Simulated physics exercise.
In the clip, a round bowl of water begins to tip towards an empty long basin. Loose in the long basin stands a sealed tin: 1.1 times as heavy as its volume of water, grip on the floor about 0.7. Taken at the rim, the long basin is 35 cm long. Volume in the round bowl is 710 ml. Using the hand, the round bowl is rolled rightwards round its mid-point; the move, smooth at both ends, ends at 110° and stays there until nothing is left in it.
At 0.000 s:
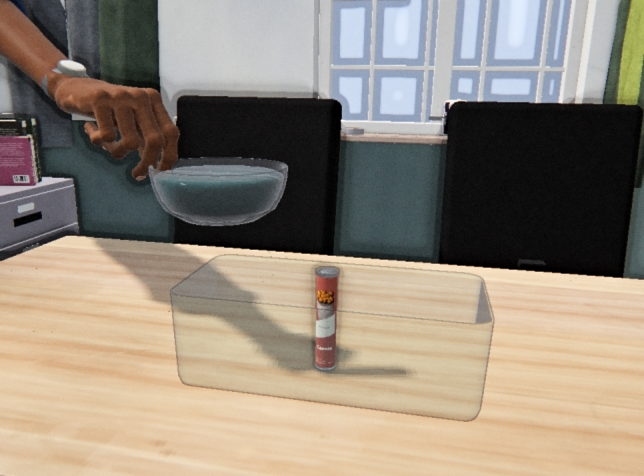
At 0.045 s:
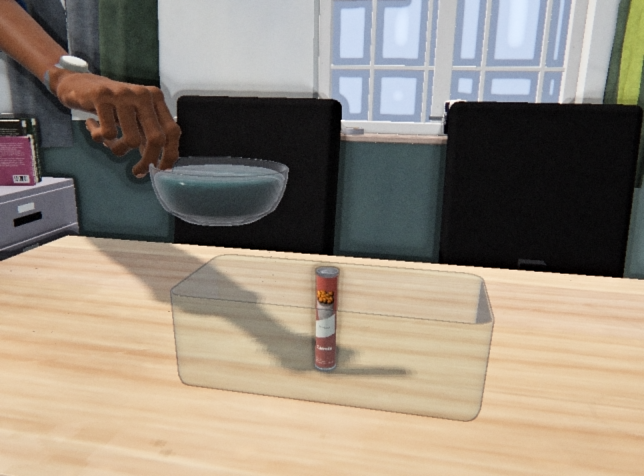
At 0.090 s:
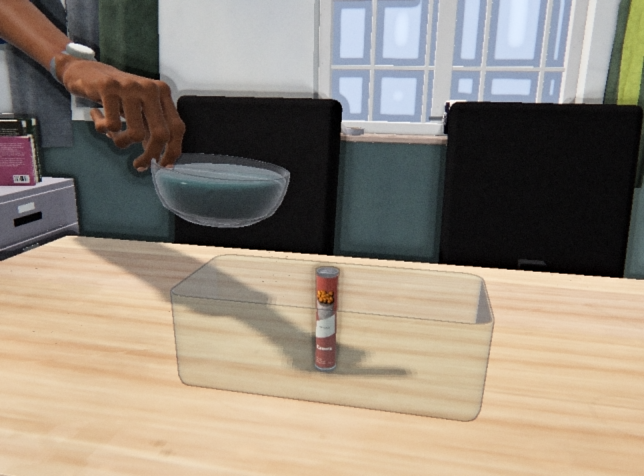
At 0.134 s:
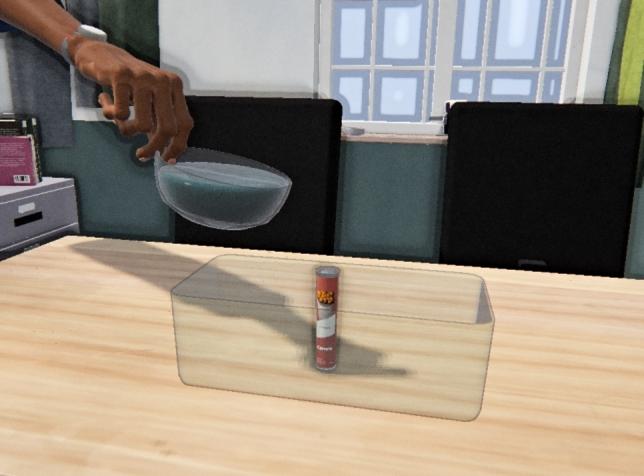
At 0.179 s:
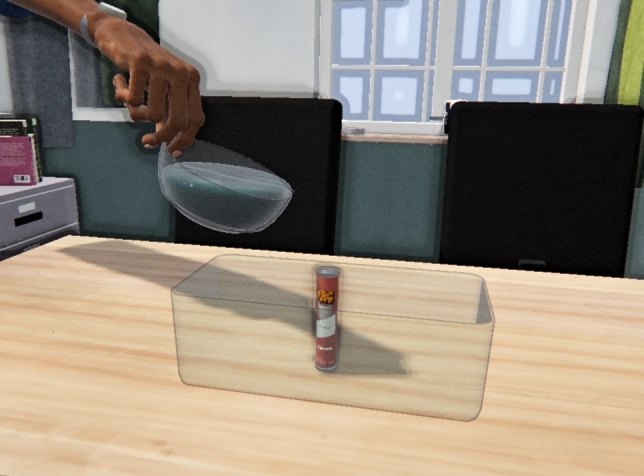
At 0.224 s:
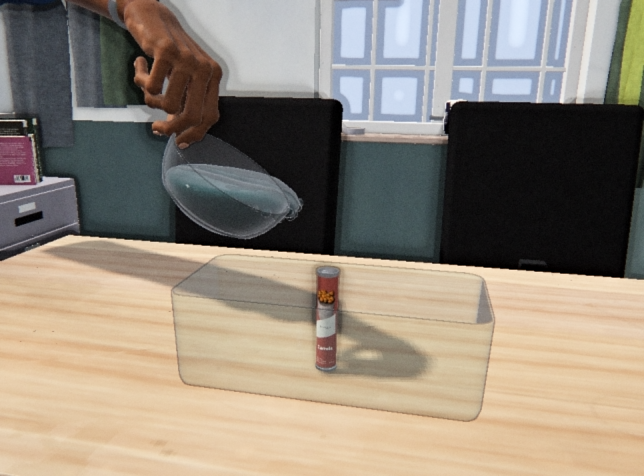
A hand tilts a round glass bowl of water rightwards above a long clear basin holding a red tin.
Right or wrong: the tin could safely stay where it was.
Wrong, it goes over.
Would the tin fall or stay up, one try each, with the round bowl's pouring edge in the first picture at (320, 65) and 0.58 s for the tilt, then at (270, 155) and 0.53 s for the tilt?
Run one: It does not tip. Run two: It tumbles.
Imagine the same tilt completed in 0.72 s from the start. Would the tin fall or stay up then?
Then the tin tumbles.
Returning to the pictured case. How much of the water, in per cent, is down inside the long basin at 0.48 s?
At that time the basin holds about 80 per cent of the liquid.
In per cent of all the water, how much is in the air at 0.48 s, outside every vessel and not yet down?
Some 14 per cent.
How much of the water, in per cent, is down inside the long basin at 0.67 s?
Some 98 per cent.
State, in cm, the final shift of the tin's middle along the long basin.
9.5 cm.
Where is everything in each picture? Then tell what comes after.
In the first picture, it leans 0°; its right rim is at (284, 171); the water meets the walls at (164, 171) and (283, 177); the long basin's rim runs from (195, 273) to (487, 299); the tin's top is at (327, 276).
In the second picture, it leans 2°; its right rim is at (285, 173); the water meets the walls at (164, 170) and (284, 178).
In the third picture, it leans 6°; its right rim is at (286, 179); the water meets the walls at (165, 168) and (285, 181).
In the fourth picture, it leans 14°; its right rim is at (288, 188); the water meets the walls at (168, 165) and (287, 185).
In the fifth picture, it leans 24°; its right rim is at (288, 200); the water meets the walls at (172, 165) and (288, 195); 3 per cent is over the edge.
In the sixth picture, it leans 36°; its right rim is at (285, 214); the water meets the walls at (175, 167) and (272, 195); 11 per cent is over the edge.
Then, 0.48 s in, the tilt is 102° and 5 per cent is still to pour; the tin stands where it began.
Then, 0.67 s in, the tilt is 110° and 0 per cent is still to pour; the tin leans 10°.
Then, 0.87 s in, the tilt is 110° and 0 per cent is still to pour; the tin leans 35°.
Then, 1.08 s in, the tilt is 110° and 0 per cent is still to pour; the tin lies on its side.
Finally, the tin lies on its side.
